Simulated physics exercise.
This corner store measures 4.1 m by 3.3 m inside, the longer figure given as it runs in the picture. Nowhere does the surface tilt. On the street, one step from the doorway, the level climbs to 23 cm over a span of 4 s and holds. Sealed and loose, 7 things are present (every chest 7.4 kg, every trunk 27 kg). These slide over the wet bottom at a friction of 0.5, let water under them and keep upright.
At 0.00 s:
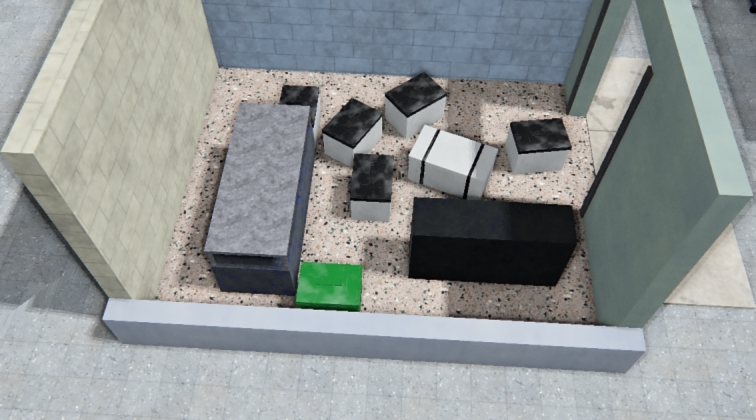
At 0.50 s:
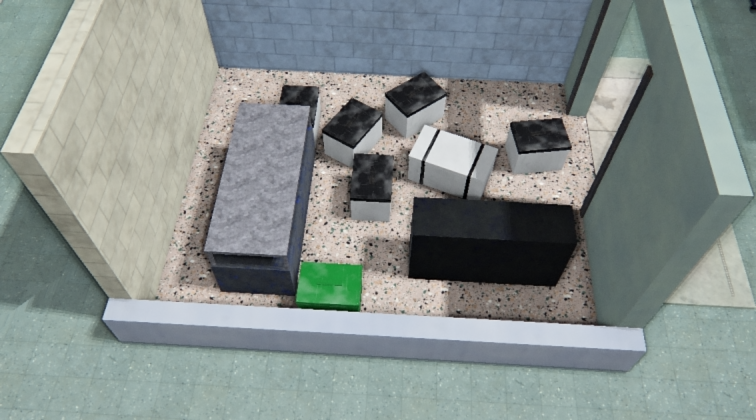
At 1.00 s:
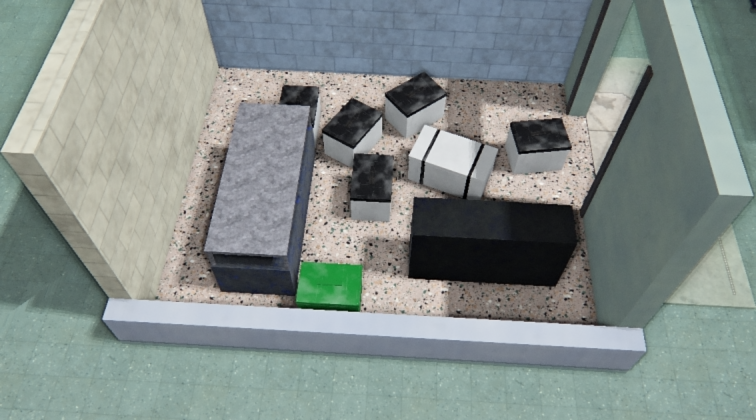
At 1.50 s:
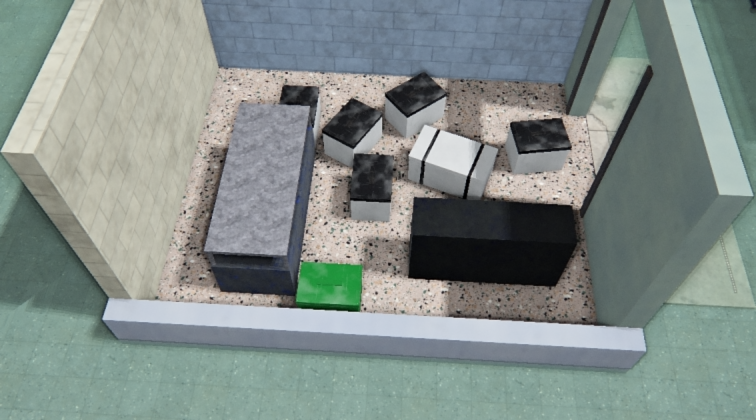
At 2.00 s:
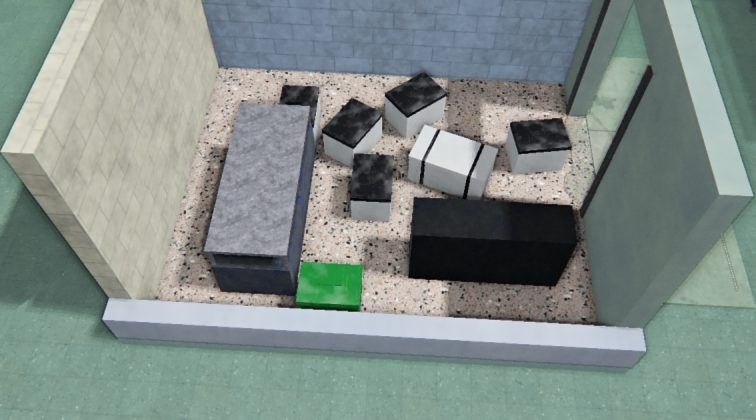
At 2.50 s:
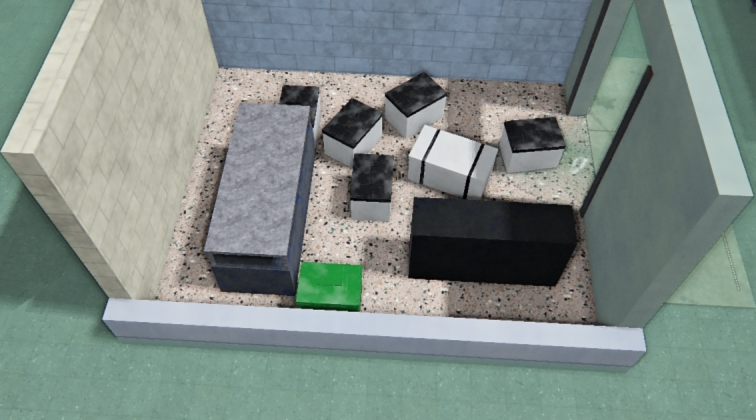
Greenish water spread over the grey ground outside a small room, then crept in through the doorway on the right, and the black-topped box nearest it shifted slightly left while everything else stayed put.
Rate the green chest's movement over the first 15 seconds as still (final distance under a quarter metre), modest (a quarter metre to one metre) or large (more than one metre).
The rating is large.
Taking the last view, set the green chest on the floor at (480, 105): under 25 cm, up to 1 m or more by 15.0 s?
In that run it wanders far off.
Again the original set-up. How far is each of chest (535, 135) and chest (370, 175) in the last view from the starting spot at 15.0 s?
Respectively 350 and 120 cm.
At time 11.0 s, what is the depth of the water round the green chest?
I'd say around 12 cm.
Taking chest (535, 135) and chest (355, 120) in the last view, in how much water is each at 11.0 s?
Some 18 cm at the first, some 17 cm at the second.
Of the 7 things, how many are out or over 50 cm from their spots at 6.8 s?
At that moment it comes to 5.
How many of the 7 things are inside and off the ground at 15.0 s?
Count at that moment: 7.
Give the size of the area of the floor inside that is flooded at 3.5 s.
Roughly 2.5 m2.
After 3.5 s the green chest is near (330, 283), 0.0 m from its start, aground; 0 afloat.
After 6.8 s the green chest is near (334, 292), 0.1 m from its start, aground; 6 afloat.
After 11.0 s the green chest is near (427, 279), 0.9 m from its start, afloat; 7 afloat.
After 15.0 s the green chest is near (577, 278), 2.1 m from its start, afloat; 7 afloat.
